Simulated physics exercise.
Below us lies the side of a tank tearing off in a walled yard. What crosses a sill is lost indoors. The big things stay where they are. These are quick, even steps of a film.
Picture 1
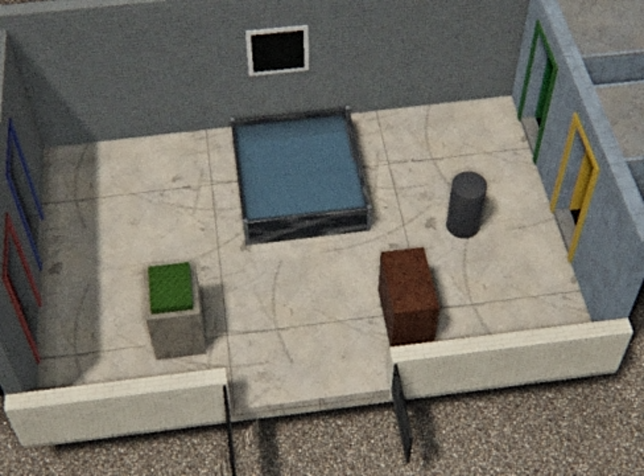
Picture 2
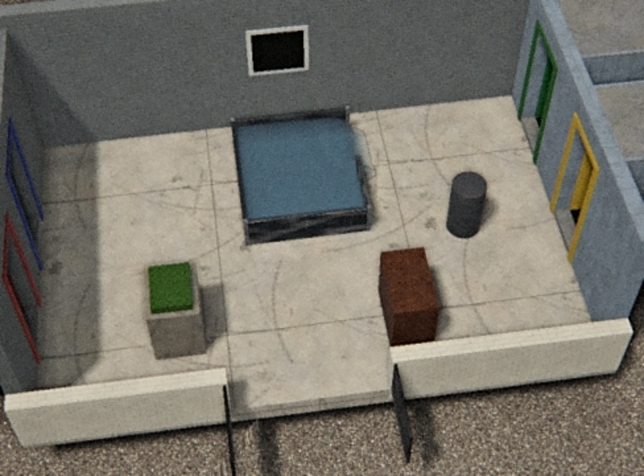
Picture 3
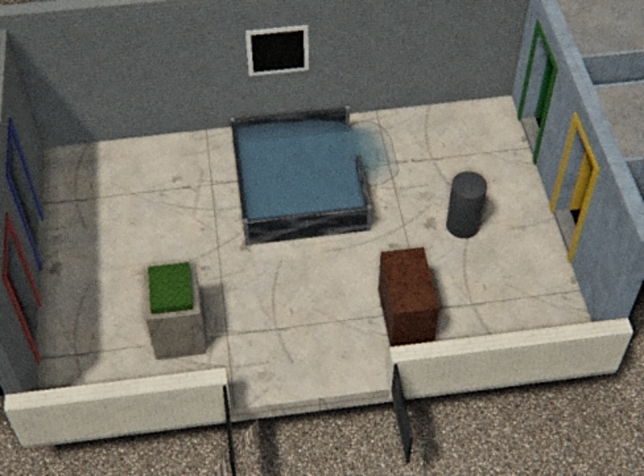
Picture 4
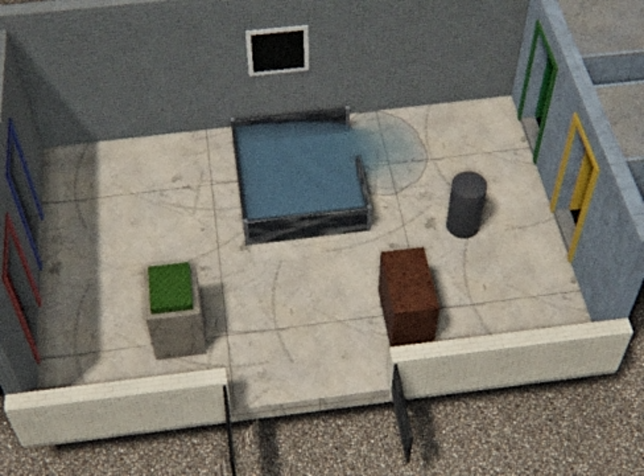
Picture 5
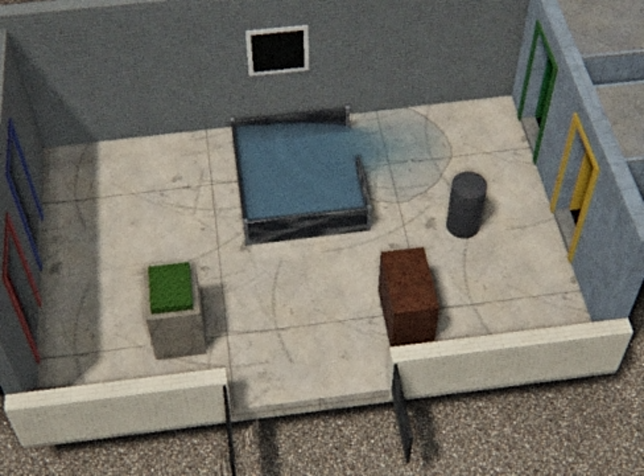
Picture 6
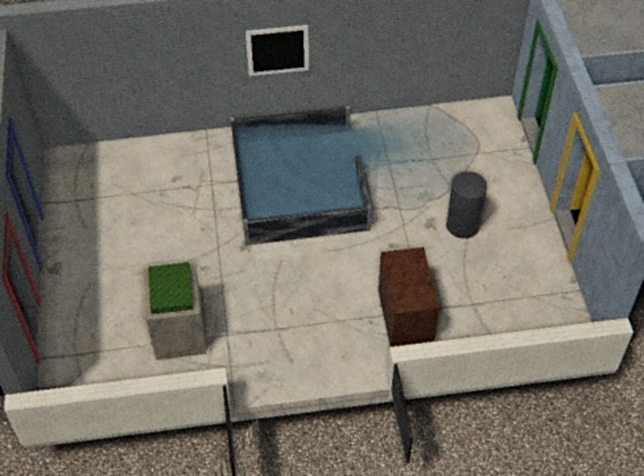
Blue water poured out through a gap that opened in the right side of a square tank in a walled yard, then spread rightward across the pale floor in a widening, thinning sheet.
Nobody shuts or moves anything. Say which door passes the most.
The green doorway takes the most.
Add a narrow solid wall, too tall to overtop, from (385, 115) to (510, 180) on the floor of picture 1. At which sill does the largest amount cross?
Most goes in at the yellow door.
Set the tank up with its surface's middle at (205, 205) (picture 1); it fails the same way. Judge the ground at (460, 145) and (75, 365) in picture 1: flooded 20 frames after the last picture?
As listed: Flooded, clear.
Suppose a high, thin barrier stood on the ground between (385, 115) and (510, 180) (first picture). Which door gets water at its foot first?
It is the yellow door.
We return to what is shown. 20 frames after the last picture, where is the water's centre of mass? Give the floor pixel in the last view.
Near (385, 175).
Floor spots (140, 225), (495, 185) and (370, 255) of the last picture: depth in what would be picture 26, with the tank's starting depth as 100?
In that order: 0, 20 and 0 per cent.
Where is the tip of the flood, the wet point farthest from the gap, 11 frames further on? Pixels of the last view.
At about (552, 233).
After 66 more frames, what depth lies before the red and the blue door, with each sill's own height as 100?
Near 0 and 0 in a hundred.
A moment on, water covers 15 % of the floor; blue door not reached, green door wet at the sill, nothing in, yellow door not reached, red door not reached.
Next, water covers 20 % of the floor; blue door not reached, green door some in, yellow door wet at the sill, nothing in, red door not reached.
Then, water covers 25 % of the floor; blue door not reached, green door a lot in, yellow door wet at the sill, nothing in, red door not reached.
Later, water covers 40 % of the floor; blue door not reached, green door a lot in, yellow door wet at the sill, nothing in, red door not reached.
In the end, water covers 60 % of the floor; blue door not reached, green door a lot in, yellow door wet at the sill, nothing in, red door not reached; the green door has let in the most.
